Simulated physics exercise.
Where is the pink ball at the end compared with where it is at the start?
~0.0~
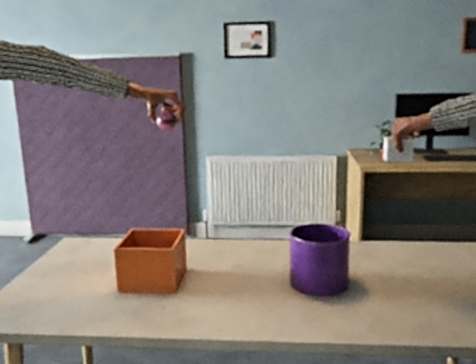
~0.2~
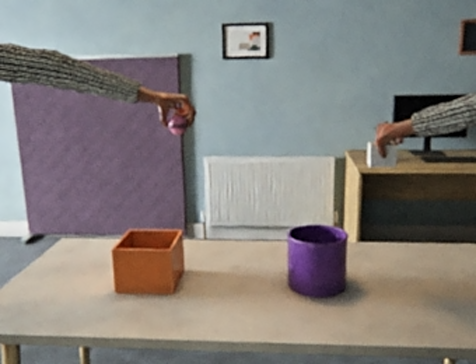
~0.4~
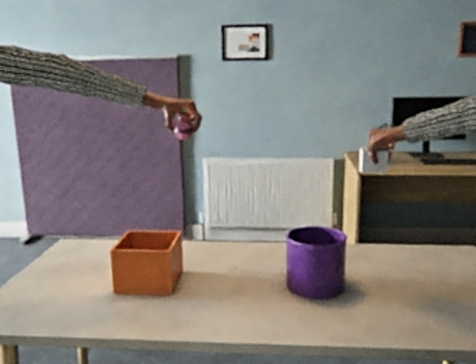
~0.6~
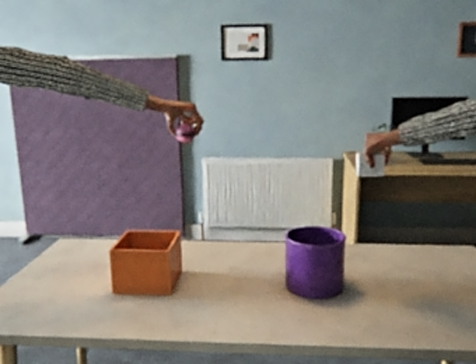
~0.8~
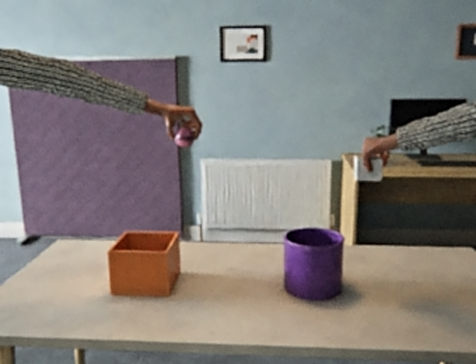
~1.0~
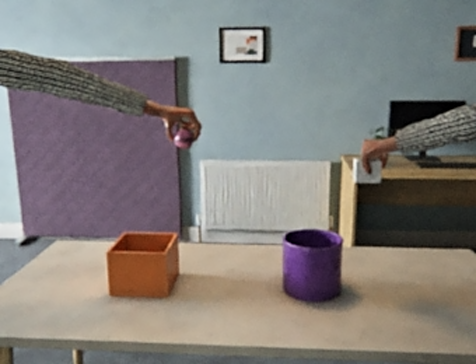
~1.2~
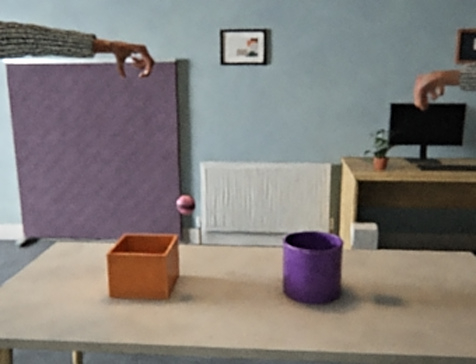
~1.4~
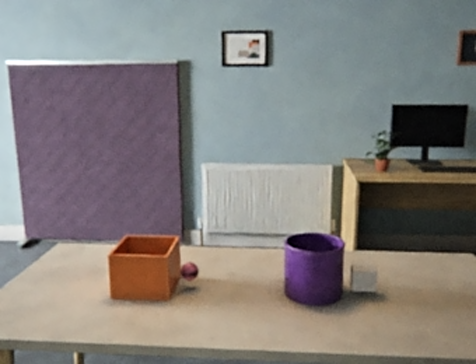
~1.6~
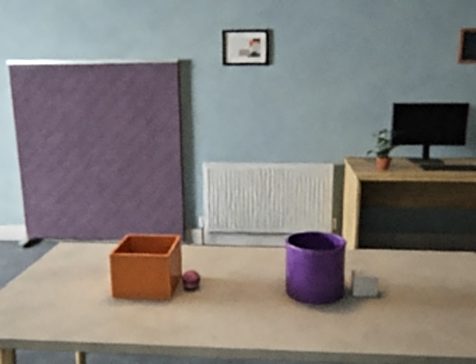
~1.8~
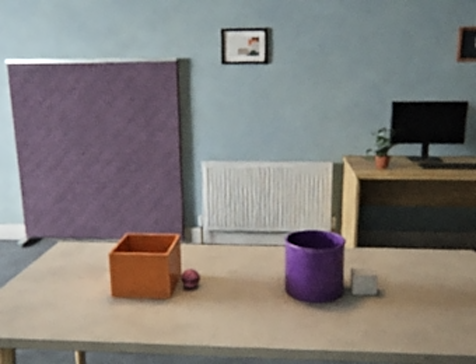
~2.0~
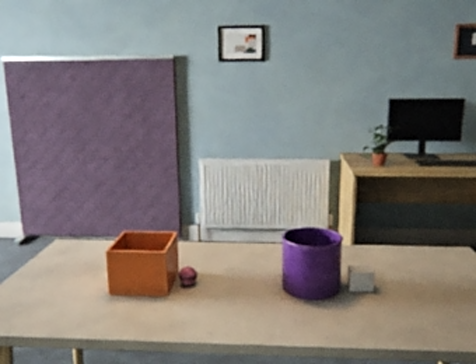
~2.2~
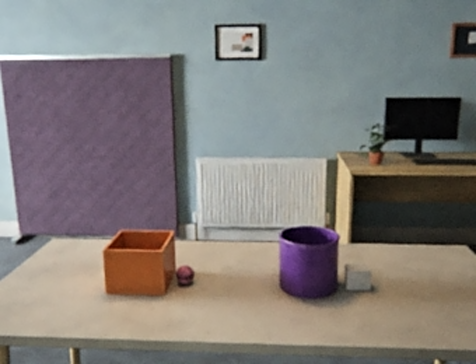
At the start the pink ball is held in a hand high above the table. At the end it rests on the tabletop, just to the right of the orange box.
